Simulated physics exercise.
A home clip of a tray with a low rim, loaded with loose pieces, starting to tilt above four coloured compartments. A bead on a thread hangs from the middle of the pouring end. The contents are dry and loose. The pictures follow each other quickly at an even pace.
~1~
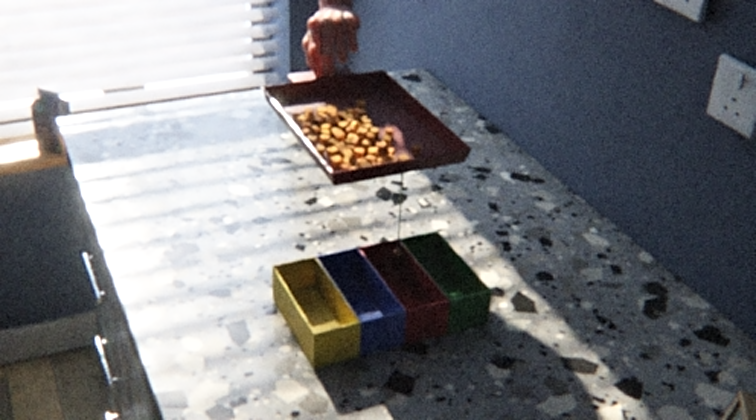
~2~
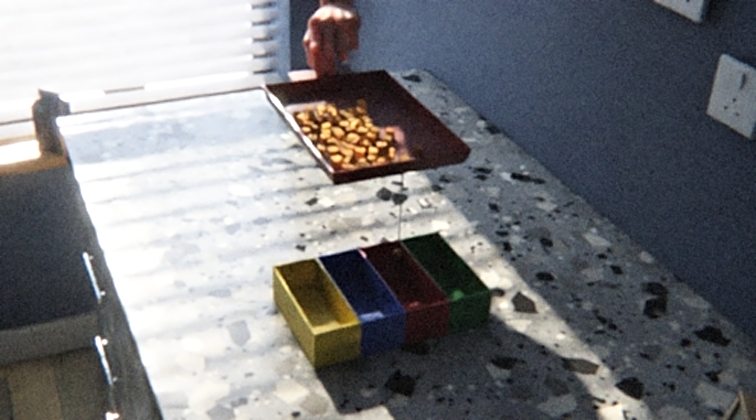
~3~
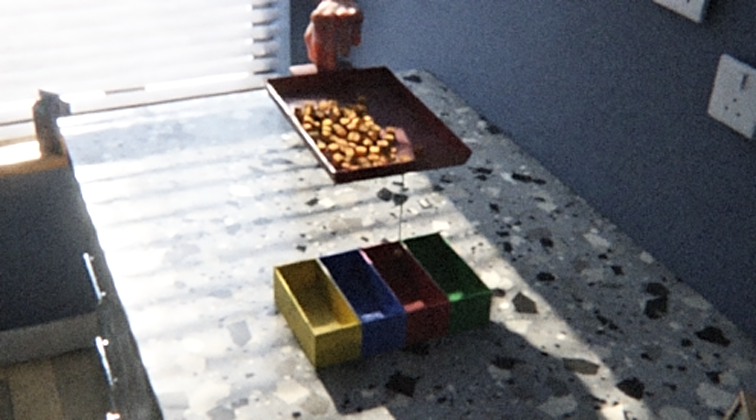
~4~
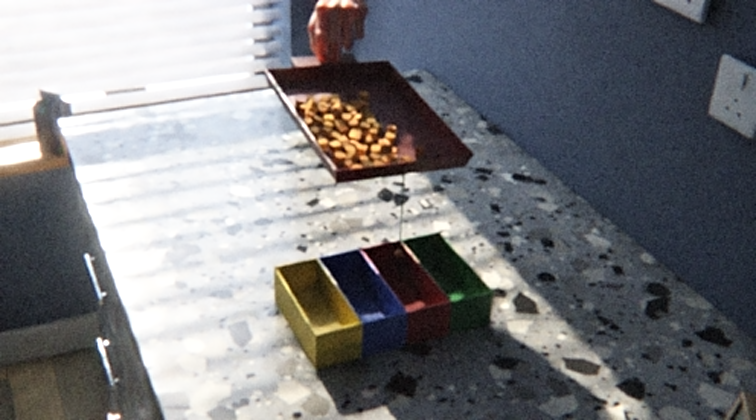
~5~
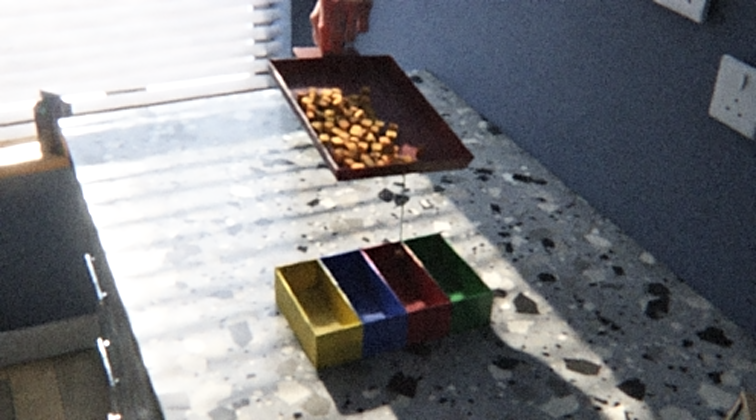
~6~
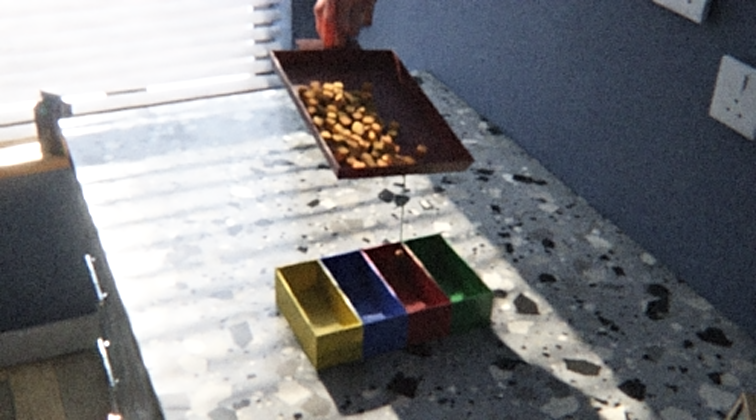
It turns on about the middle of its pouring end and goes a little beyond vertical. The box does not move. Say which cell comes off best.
It favours the green compartment.
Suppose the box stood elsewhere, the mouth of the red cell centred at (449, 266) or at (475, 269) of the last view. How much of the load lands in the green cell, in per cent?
In turn 30 and 10 in a hundred.
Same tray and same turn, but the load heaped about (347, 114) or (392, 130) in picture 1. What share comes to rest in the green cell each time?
In turn 50 and 40 in a hundred.
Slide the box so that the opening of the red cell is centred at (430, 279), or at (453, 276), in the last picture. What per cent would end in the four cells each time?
In turn 80 and 100 in a hundred.
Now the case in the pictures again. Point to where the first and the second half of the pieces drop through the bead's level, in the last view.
Early half (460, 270), late half (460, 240).
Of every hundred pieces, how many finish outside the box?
About 30 per cent.
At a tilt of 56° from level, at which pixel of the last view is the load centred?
At about (417, 140).
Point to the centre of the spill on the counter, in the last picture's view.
At about (515, 303).
Shortly afterwards, tray tipped steeply; the whole lot on the tray.
Next, tray tipped right over; all but a few on the tray; only a few falling or outside the box.
Some moments later, tray tipped past a quarter turn; near half in the green cell; a little in the red cell; near a third falling or outside the box.
In the end, tray tipped past a quarter turn; near half in the green cell; a little in the red cell; none at all in the yellow cell; none at all in the blue cell; near a third outside the box.
